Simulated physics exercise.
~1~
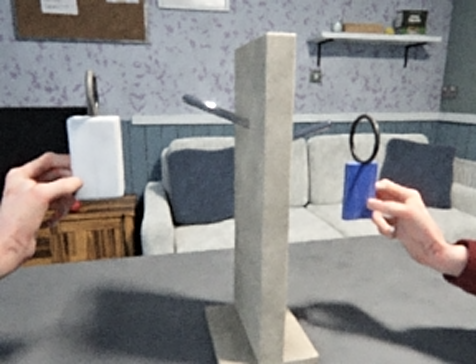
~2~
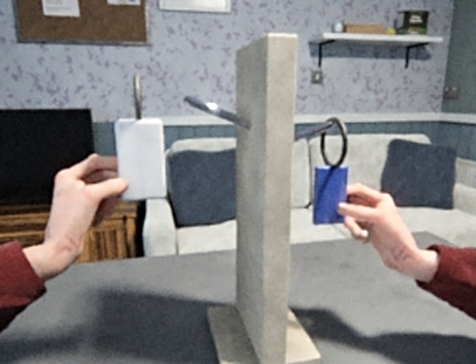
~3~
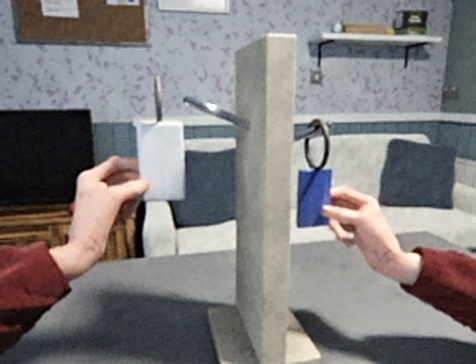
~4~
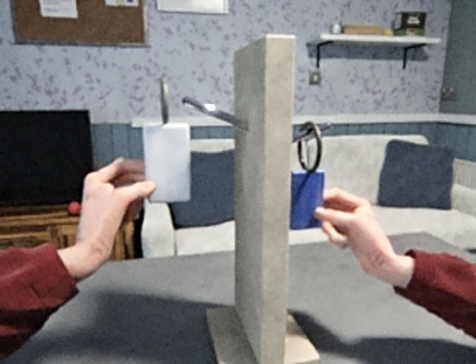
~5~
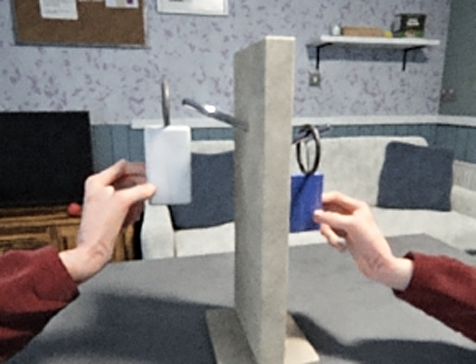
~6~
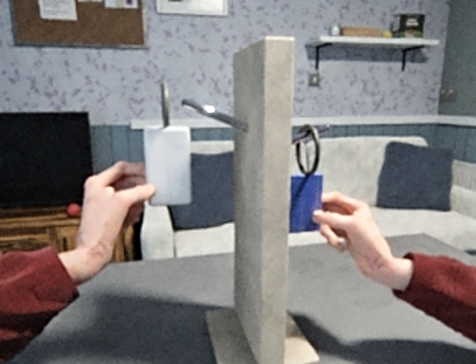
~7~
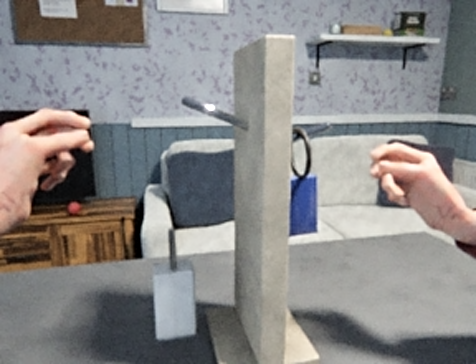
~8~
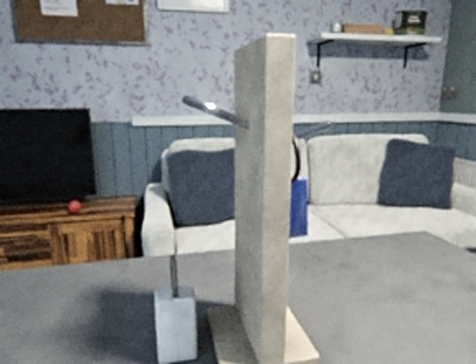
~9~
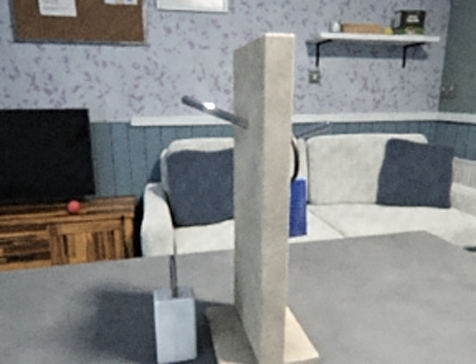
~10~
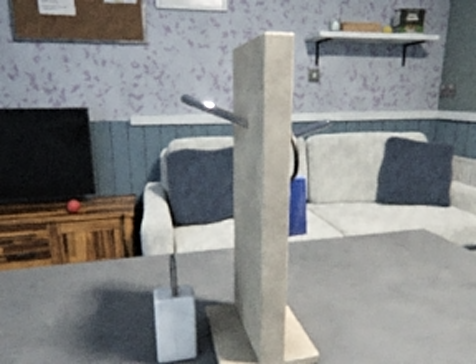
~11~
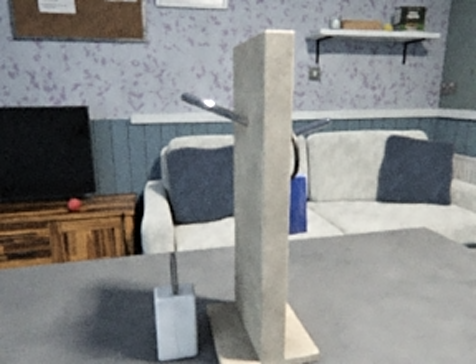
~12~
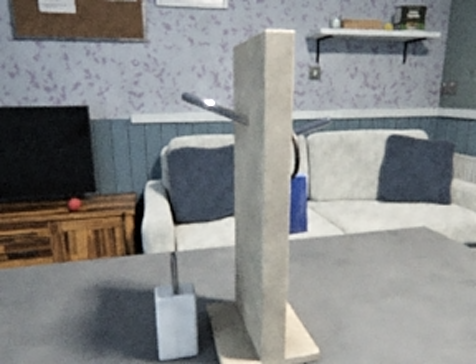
A grey upright board with a peg jutting from each side stands on a dark grey table, seen from a slightly swaying view facing a living room with a pale sofa and patterned wallpaper. A hand on the left holds a white block with a ring on top, while a hand on the right holds a blue tag on a dark ring. Both hands move inward, bringing the rings to the pegs, and pause. They let go and draw back. The white block drops to the table and stays upright, while the blue tag remains hanging from the right peg.
